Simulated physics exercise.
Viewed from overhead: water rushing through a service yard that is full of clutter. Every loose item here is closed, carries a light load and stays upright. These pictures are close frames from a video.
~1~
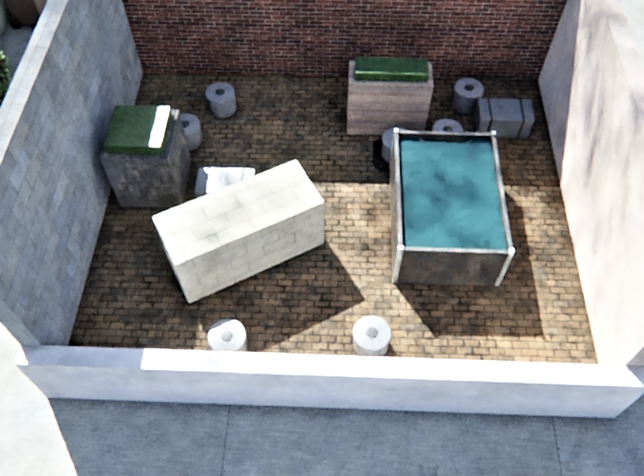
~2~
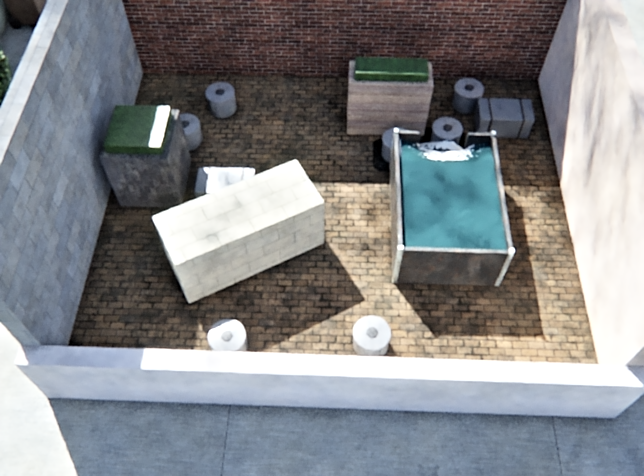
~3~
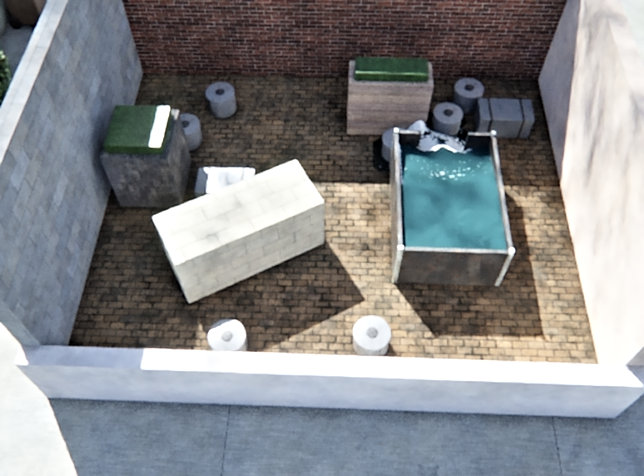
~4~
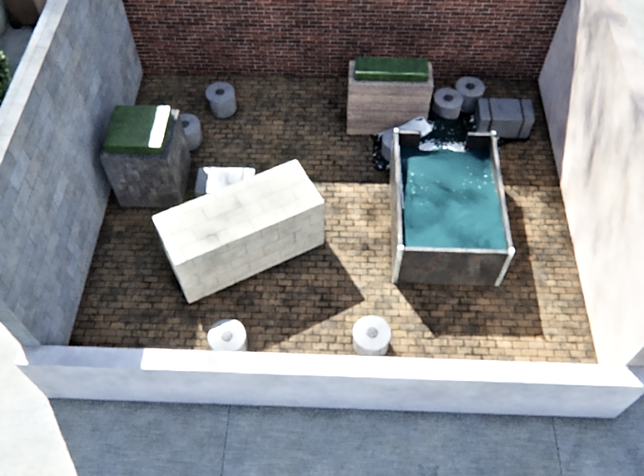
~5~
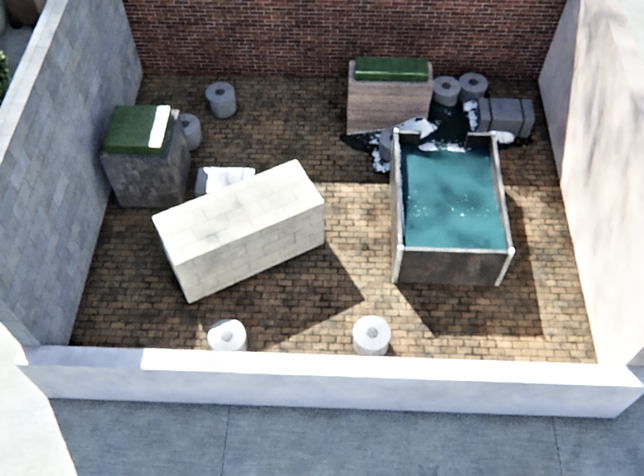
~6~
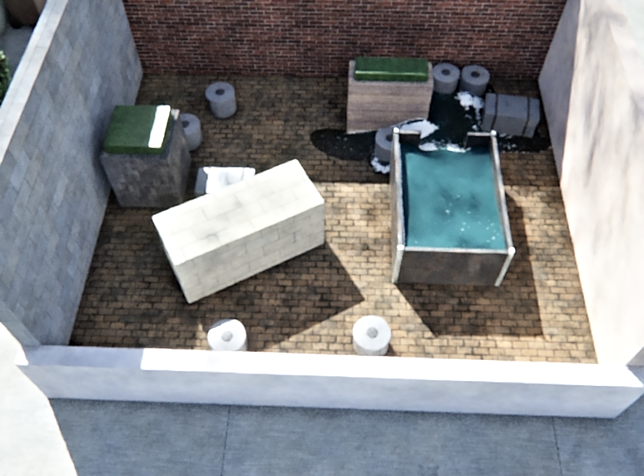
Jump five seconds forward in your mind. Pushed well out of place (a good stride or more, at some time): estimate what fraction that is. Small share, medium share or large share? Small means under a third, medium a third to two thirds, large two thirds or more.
A medium share.
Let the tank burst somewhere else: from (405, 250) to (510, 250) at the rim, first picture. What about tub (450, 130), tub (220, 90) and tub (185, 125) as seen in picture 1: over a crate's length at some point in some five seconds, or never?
The first: Fell short; the second: Fell short; the third: Fell short.
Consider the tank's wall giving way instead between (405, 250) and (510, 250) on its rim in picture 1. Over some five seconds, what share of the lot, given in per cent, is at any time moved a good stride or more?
It comes to some 40 per cent.
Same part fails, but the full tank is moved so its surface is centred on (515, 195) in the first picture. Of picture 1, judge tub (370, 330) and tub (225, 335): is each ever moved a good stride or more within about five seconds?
Lab note, in listed order: Full stretch not covered; full stretch not covered.
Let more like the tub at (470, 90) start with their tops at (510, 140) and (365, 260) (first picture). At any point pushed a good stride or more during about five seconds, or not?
Well, one then the other: Carried that far, not carried that far.
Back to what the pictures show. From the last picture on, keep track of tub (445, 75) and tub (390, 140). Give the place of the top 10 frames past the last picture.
About (399, 85) and (363, 162).
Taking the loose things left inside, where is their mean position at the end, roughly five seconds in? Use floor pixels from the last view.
Their centre sits close to (315, 210) on the floor of the last picture.
A moment on, 1 of 10 are well off their spots; 2 afloat.
Next, 3 of 10 are well off their spots; 1 afloat.
Later, 5 of 10 are well off their spots; 3 afloat.
In the end, 6 of 10 are well off their spots, and 6 have been at some point; 1 afloat.
